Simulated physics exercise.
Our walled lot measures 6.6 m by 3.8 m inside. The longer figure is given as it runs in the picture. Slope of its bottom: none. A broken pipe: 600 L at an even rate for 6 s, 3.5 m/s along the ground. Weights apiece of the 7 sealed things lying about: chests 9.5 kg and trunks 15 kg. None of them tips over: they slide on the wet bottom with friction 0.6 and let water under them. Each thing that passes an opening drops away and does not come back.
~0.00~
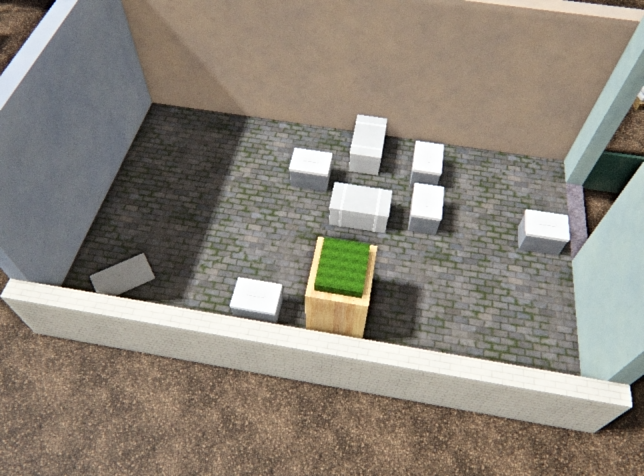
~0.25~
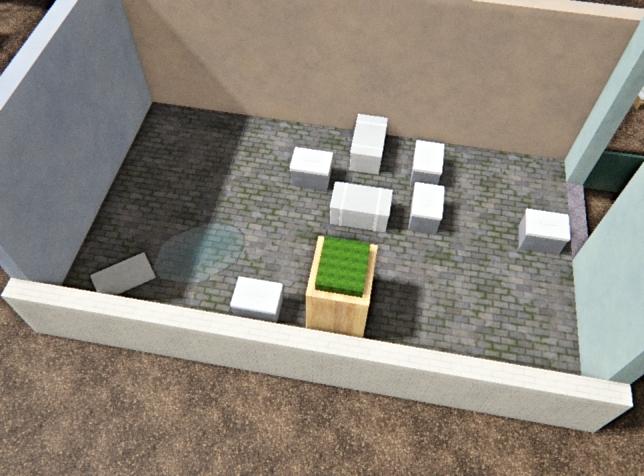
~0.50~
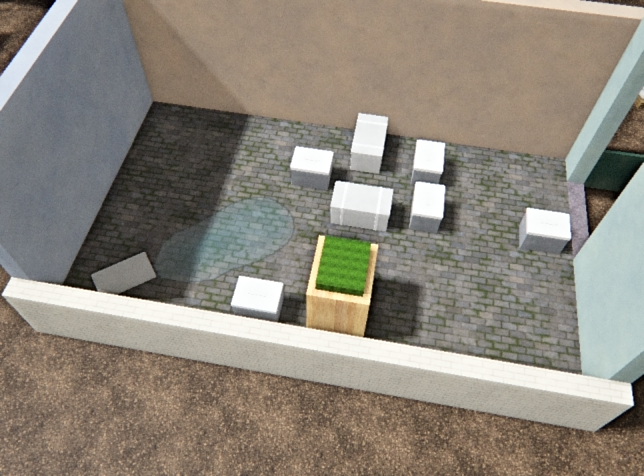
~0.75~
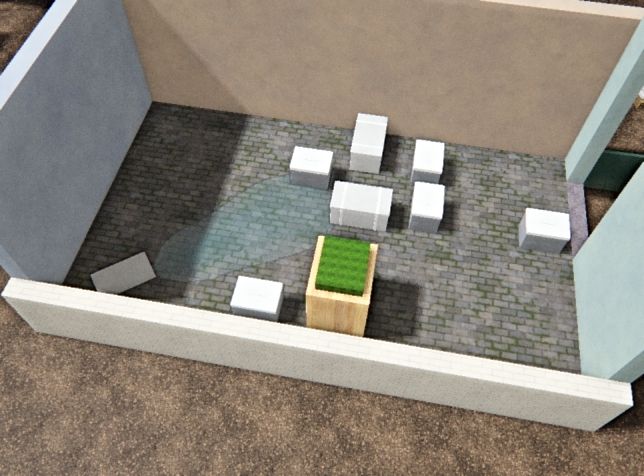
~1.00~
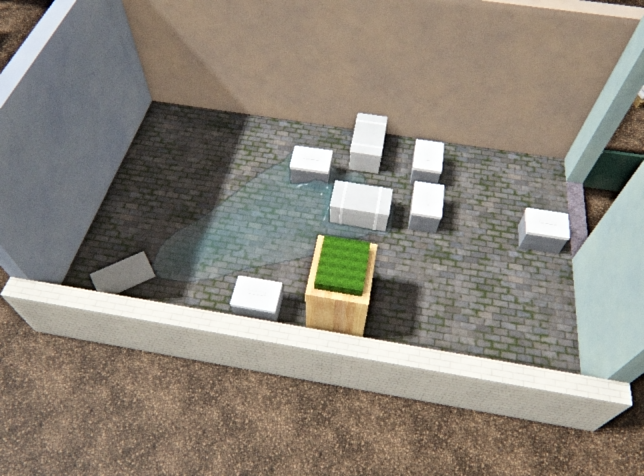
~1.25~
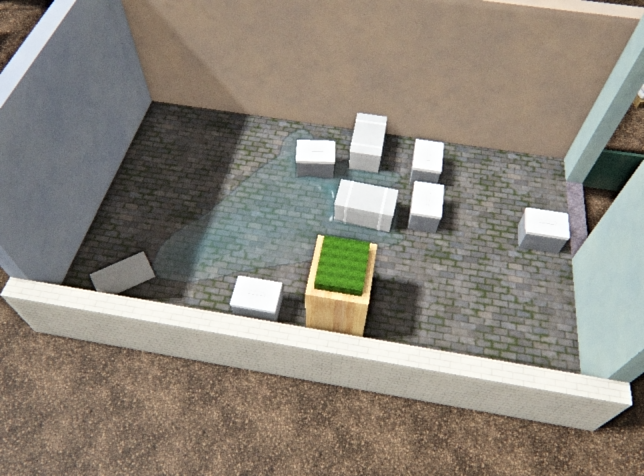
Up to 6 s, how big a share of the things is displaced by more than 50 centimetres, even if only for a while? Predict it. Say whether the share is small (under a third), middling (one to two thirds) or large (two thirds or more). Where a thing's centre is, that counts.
Large, two thirds or more.
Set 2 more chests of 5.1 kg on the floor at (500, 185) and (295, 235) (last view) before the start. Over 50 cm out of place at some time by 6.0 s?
Taking them in that order, they come out larger and larger.
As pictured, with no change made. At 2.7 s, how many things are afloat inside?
Count: 1.
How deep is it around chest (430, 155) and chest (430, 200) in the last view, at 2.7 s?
About 3 and 2 cm.
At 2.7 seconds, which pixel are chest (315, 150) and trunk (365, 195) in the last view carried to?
First near (328, 120), second near (401, 189).
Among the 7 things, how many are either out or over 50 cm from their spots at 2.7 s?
I make it 2.
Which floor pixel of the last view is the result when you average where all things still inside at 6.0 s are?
It works out to somewhere near (442, 223) on the floor.
After 1.8 s 1 of 7 are over 50 cm from their spots; 0 afloat.
After 2.7 s 2 of 7 are over 50 cm from their spots; 1 afloat.
After 4.2 s 5 of 7 are over 50 cm from their spots; 2 afloat.
After 6.0 s 5 of 7 are over 50 cm from their spots, and 5 have been at some point; 1 afloat.
